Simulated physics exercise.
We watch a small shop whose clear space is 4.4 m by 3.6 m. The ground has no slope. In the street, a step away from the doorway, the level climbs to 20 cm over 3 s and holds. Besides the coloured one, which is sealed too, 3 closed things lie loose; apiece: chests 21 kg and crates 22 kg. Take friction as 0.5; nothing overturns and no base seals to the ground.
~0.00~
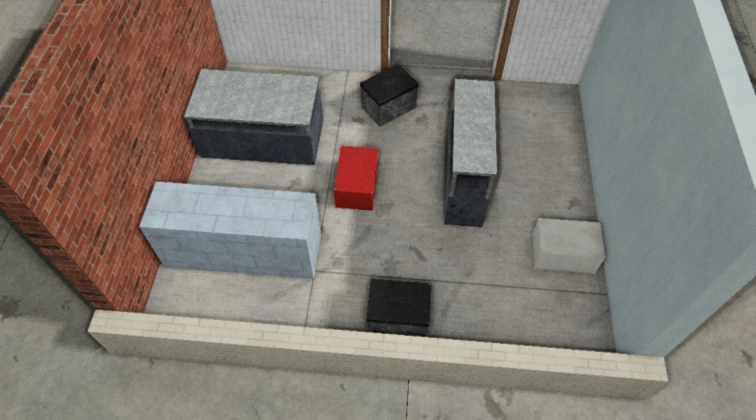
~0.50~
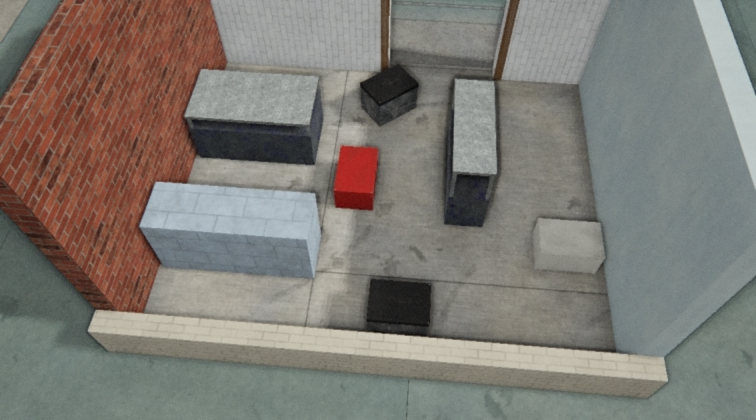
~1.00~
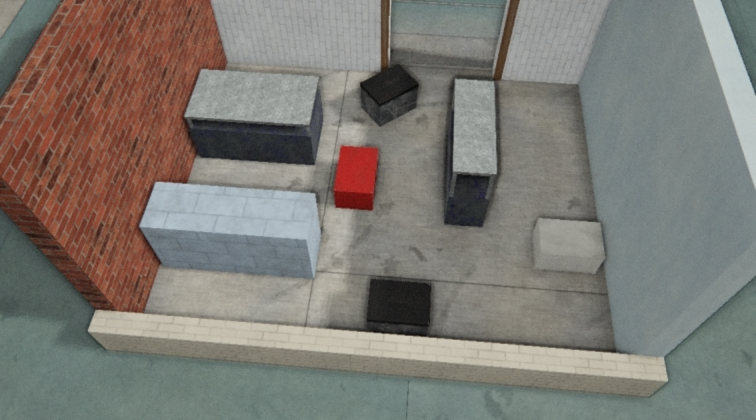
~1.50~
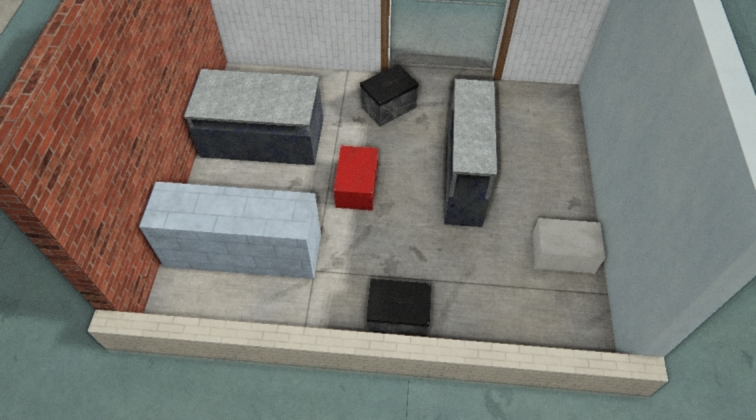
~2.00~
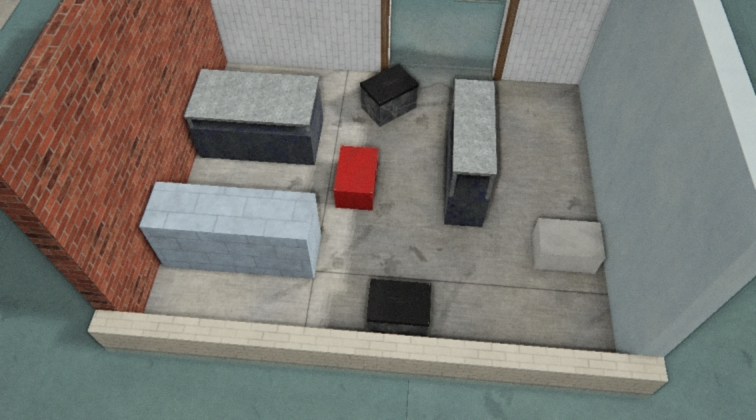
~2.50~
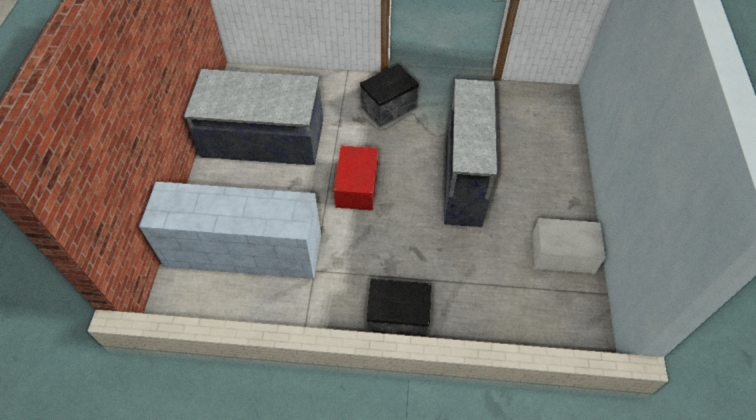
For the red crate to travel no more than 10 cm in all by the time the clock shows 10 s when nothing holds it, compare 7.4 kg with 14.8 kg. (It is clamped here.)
For it, neither weight holds it.
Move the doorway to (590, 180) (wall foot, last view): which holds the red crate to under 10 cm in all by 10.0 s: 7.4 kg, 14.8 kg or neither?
Then only the higher weight holds it.
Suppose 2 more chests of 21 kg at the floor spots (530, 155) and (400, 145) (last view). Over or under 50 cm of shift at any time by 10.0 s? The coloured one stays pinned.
In turn: Over, over.
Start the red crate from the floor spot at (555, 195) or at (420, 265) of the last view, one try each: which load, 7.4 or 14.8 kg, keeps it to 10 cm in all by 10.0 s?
In turn: Neither holds; neither holds.
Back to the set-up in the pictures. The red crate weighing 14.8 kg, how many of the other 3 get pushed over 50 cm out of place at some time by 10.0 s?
That makes 2.
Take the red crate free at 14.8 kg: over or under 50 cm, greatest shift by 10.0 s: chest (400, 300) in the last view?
Answer: Short of it.
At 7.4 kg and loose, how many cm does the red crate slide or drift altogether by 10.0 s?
Some 140 cm in all.
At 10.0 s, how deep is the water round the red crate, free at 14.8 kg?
About 5 cm.
After 3.5 s the red crate would be 0 cm from its start with 7.4 kg and 0 cm from its start with 14.8 kg; 1 cm of water round it then.
After 4.5 s the red crate would be 18 cm from its start with 7.4 kg and 0 cm from its start with 14.8 kg; 4 cm of water round it then.
After 7.0 s the red crate would be 88 cm from its start with 7.4 kg and 14 cm from its start with 14.8 kg; 4 cm of water round it then.
After 10.0 s the red crate would be 141 cm from its start with 7.4 kg and 59 cm from its start with 14.8 kg; 5 cm of water round it then.
